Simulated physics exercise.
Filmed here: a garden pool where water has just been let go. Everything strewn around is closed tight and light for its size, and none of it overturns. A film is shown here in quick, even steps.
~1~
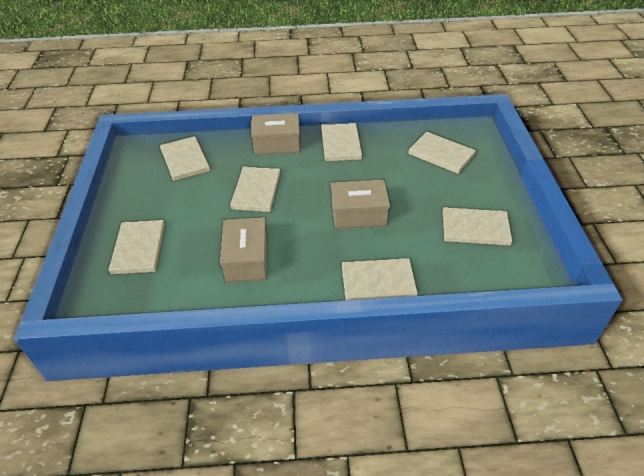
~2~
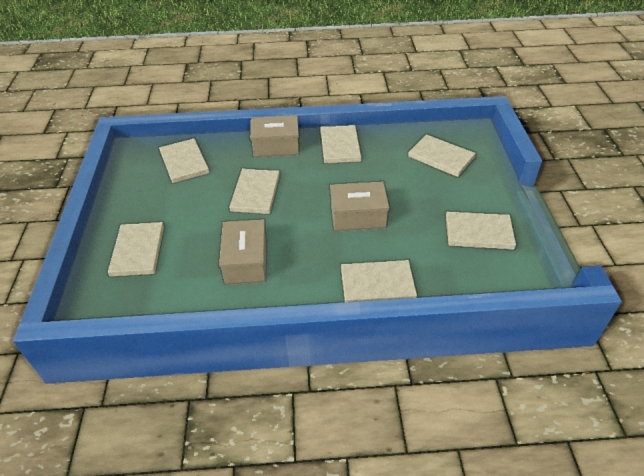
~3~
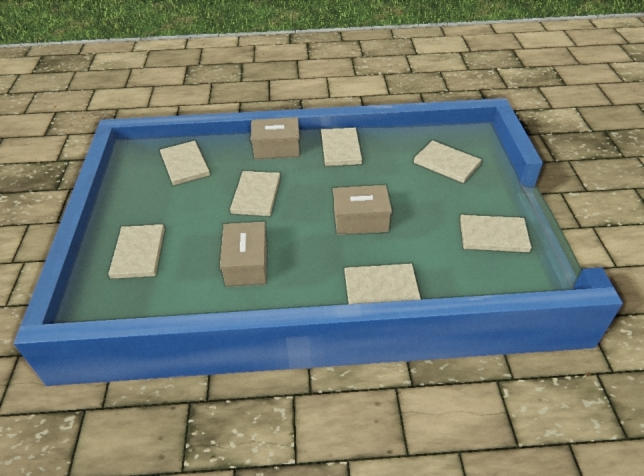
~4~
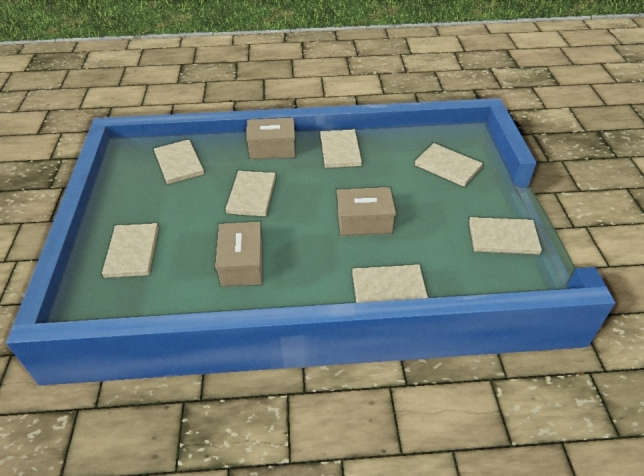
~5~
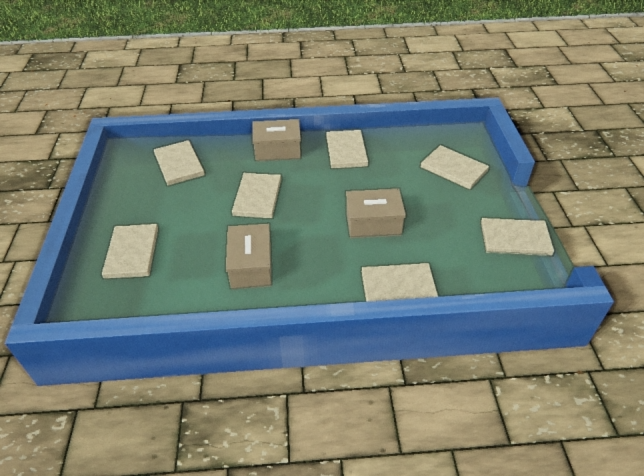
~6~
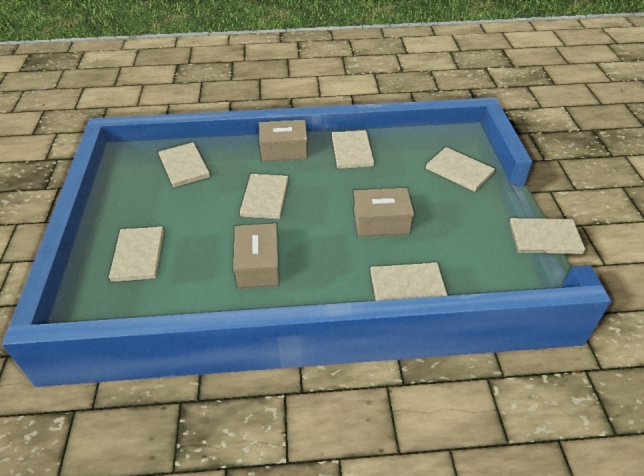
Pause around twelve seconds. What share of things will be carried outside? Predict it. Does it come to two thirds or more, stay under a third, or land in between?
It falls in the central third.
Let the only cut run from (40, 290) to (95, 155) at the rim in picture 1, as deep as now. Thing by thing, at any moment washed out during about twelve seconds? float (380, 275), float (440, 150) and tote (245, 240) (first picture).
Taking them in turn, the first is held back, the second is held back and the third is flushed away.
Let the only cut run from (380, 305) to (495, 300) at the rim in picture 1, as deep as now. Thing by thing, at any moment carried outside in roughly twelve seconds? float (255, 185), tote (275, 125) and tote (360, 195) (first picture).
Remains, remains, escapes.
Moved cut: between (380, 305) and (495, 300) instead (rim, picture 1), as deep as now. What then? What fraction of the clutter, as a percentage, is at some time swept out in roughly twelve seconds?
Close to 30 percent.
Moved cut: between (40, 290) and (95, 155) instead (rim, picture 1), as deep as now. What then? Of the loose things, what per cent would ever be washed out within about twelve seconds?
Estimate: Near 40 per cent.
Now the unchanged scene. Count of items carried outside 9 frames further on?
The count is 2.
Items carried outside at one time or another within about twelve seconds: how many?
So that is 4.
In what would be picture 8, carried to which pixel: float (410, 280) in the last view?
Roughly at pixel (433, 281).
A moment on, 1 of 10 are out; 9 afloat.
Next, 2 of 10 are out; 8 afloat.
Later, 2 of 10 are out; 8 afloat.
In the end, 4 of 10 are out; 6 afloat.
